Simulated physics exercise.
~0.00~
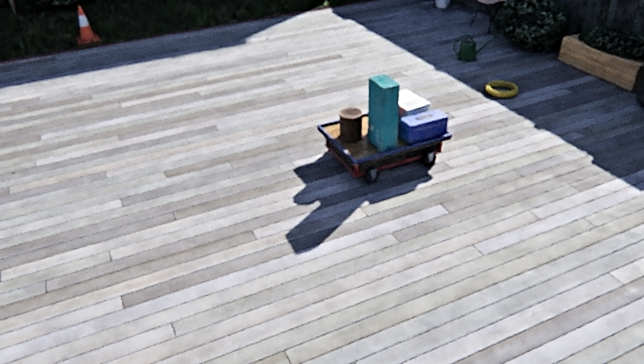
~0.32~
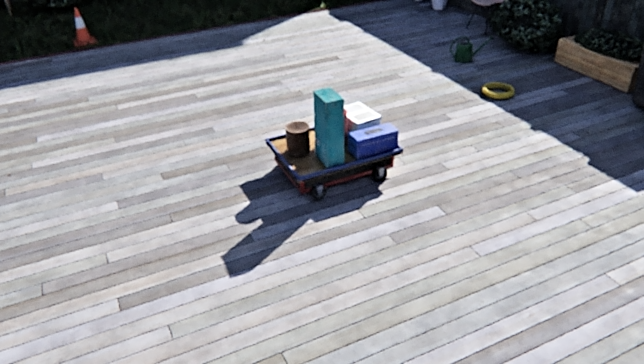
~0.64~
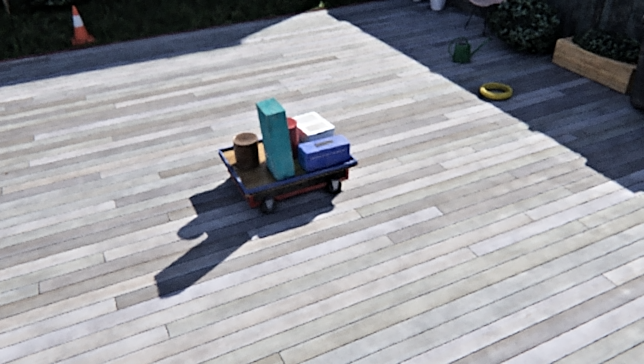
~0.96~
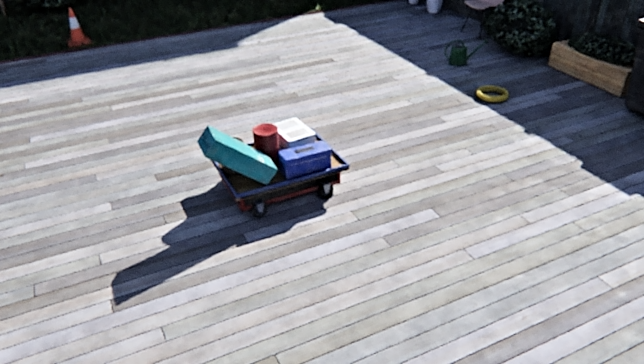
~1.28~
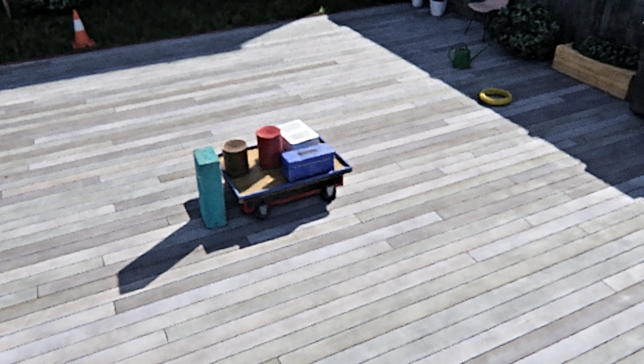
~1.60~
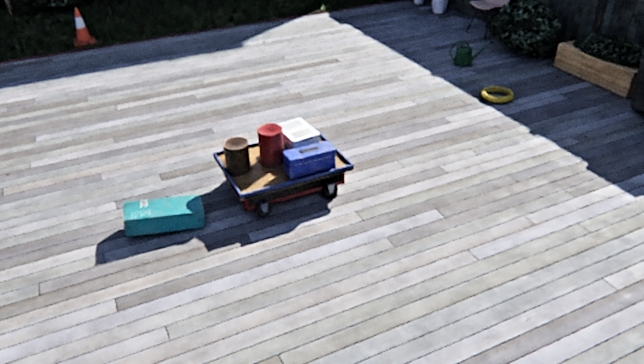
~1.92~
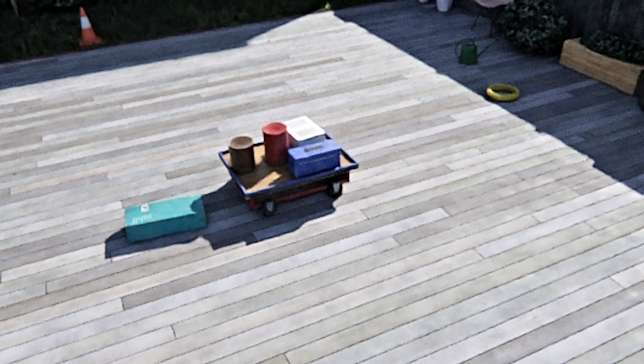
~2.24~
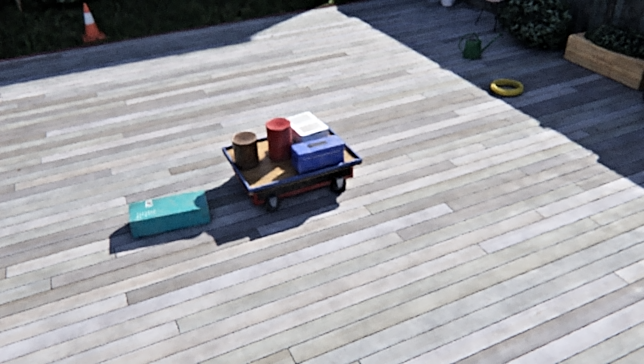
On a sunlit wooden deck, a low cart carrying a tall turquoise box, brown and red pails, a blue toolbox and a white tote rolls left and stops. The turquoise box tips over the edge and ends on its side on the boards, while the other items stay aboard.
